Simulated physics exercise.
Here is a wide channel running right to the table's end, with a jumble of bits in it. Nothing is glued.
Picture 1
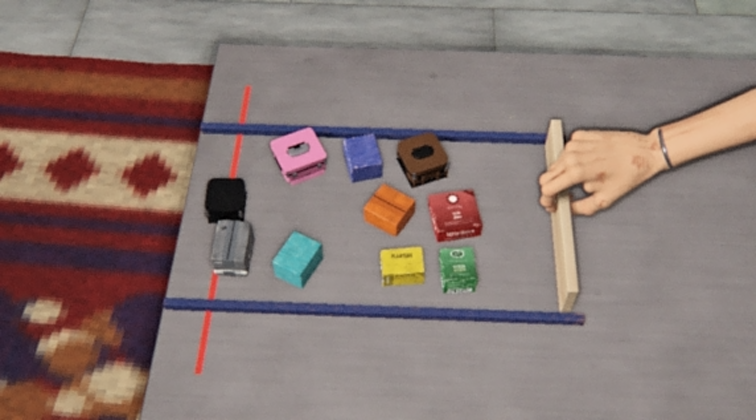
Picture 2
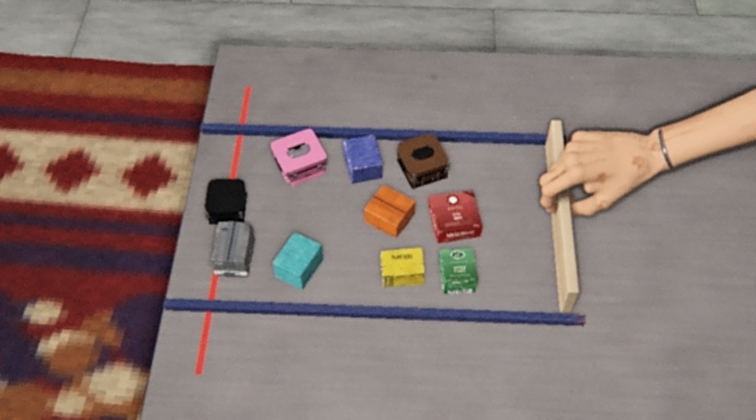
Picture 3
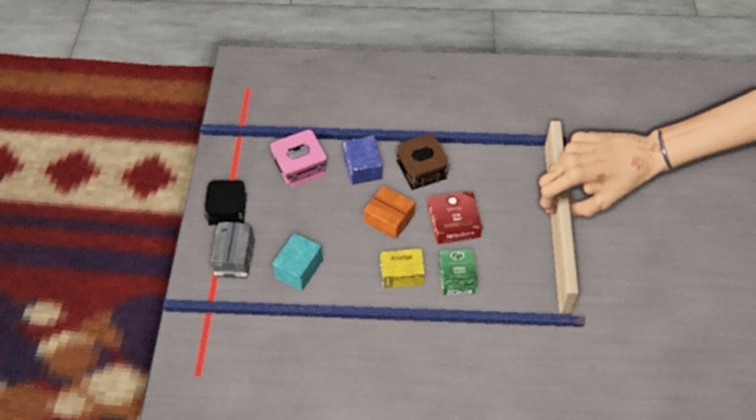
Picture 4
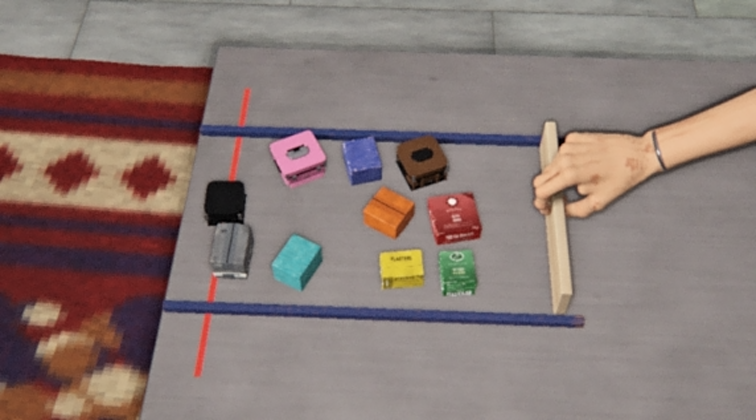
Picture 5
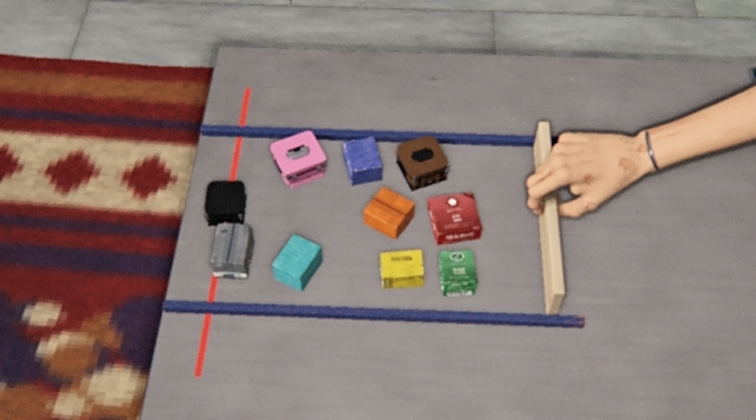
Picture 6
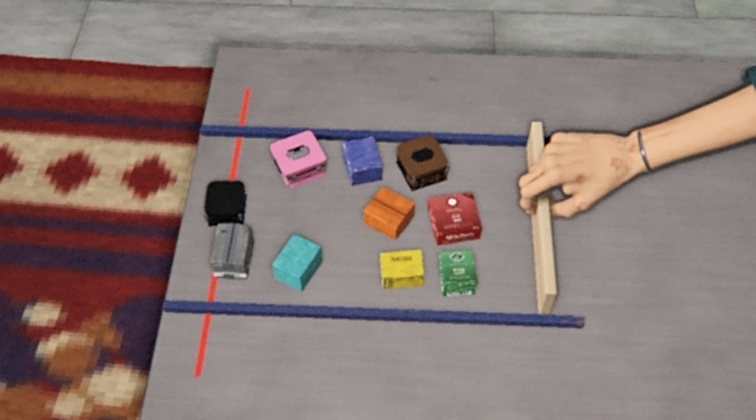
A hand starts sliding a wooden board slightly left between two blue strips, while the colourful small boxes stay still.
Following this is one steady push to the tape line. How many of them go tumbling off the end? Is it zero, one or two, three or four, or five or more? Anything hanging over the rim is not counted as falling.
It will be five or more.
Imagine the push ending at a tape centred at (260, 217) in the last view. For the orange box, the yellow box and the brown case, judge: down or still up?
The orange box? It is safe. The yellow box? It is safe. The brown case? It is safe.
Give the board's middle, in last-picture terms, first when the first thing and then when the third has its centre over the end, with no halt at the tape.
Near (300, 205) first, near (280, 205) second.
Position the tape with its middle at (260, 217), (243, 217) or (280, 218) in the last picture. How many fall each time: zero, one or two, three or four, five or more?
First either three or four, next five or more, finally either one or two.
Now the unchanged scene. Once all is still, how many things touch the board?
It touches 3.
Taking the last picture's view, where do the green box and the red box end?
About (195, 283), and about (203, 207).
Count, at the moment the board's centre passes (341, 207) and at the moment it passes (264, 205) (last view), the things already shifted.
Up to then 9, and up to the other point 10.
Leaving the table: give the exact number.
7.
Soon after, none off yet; black case at rest near (226, 204); grey box at rest near (233, 251); pink case at rest near (299, 160).
Then, none off yet; black case at rest near (226, 204); grey box moved about its own width near (202, 250); pink case moved about its own width near (240, 154).
At rest, the number that fall off is five or more; fallen, yellow box, orange box, blue block, turquoise block, pink case, grey box and black case.
